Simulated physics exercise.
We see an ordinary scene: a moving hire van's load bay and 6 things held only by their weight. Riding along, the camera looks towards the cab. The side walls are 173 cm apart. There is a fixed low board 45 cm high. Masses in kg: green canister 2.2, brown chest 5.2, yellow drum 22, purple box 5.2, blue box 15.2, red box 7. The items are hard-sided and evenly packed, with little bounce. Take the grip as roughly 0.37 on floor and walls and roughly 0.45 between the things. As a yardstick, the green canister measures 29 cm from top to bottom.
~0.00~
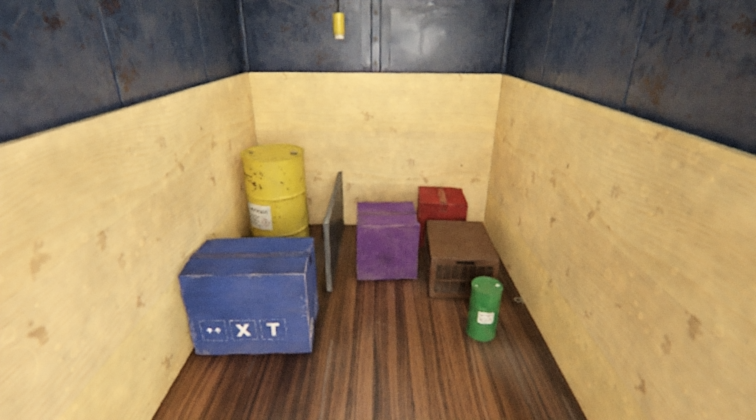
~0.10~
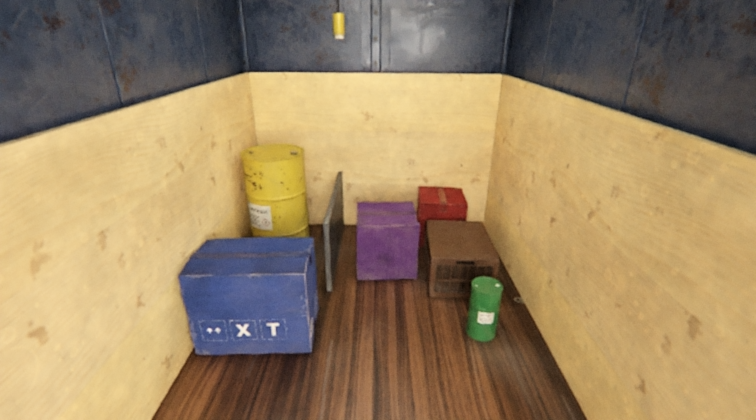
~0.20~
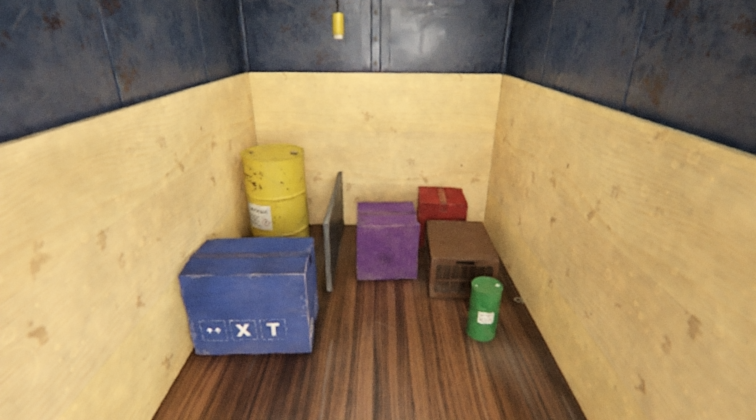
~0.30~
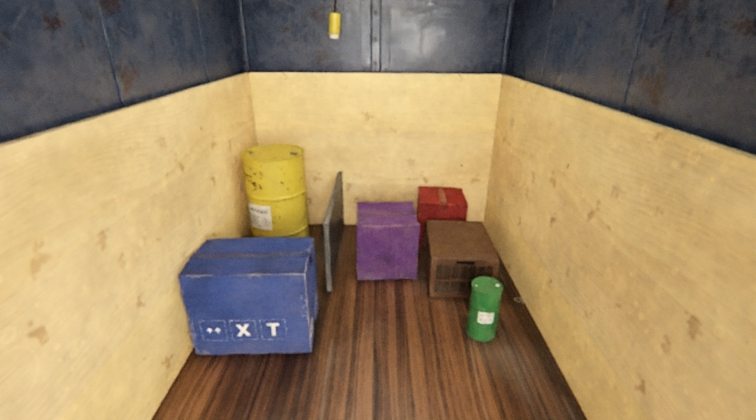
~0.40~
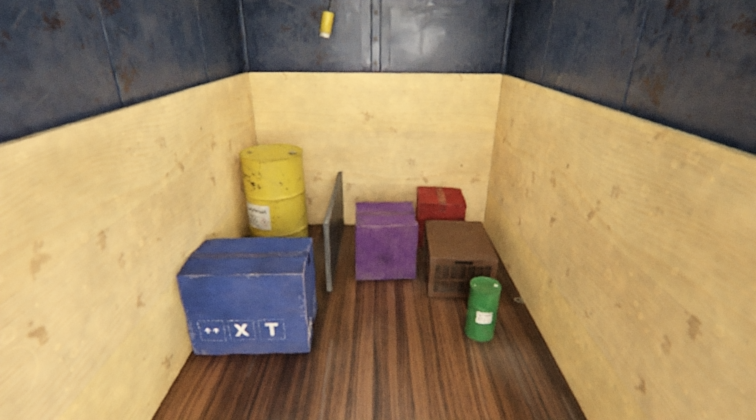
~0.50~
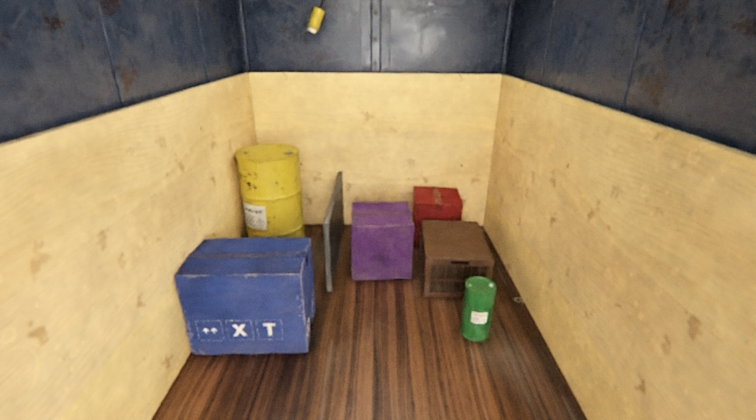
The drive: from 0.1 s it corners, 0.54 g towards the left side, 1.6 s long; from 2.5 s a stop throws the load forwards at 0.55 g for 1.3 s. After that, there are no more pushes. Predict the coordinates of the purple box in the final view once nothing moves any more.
Its coordinates would be about (366, 233).
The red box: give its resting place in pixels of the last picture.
It finishes around (364, 214).
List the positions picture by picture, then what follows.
No push; purple box (386, 240); green canister (484, 309), in the first picture.
No push; yellow drum (278, 206); blue box (257, 294), in the second picture.
Load feels 0.22 g left; red box (440, 217); green canister (484, 309), in the third picture.
Load feels 0.43 g left; brown chest (458, 257); yellow drum (278, 206), in the fourth picture.
Load feels 0.54 g left; blue box (256, 294); red box (439, 217), in the fifth picture.
Load feels 0.54 g left; purple box (381, 240) moved 3 cm; green canister (478, 309) moved 3 cm, in the sixth picture.
After 0.80 s, load feels 0.54 g left; purple box moved 13 cm near (365, 240); green canister moved 20 cm; red box moved 21 cm.
After 2.90 s, load feels 0.55 g forwards; purple box moved 14 cm near (365, 237); green canister moved 79 cm; red box moved 56 cm.
After 3.30 s, load feels 0.55 g forwards; purple box moved 16 cm near (366, 233); green canister moved 82 cm; red box moved 56 cm.
In the end (4.4 s), not toppled but over 15 cm from the start, green canister, brown chest, yellow drum, purple box, blue box and red box. In the last view, purple box near (366, 233).
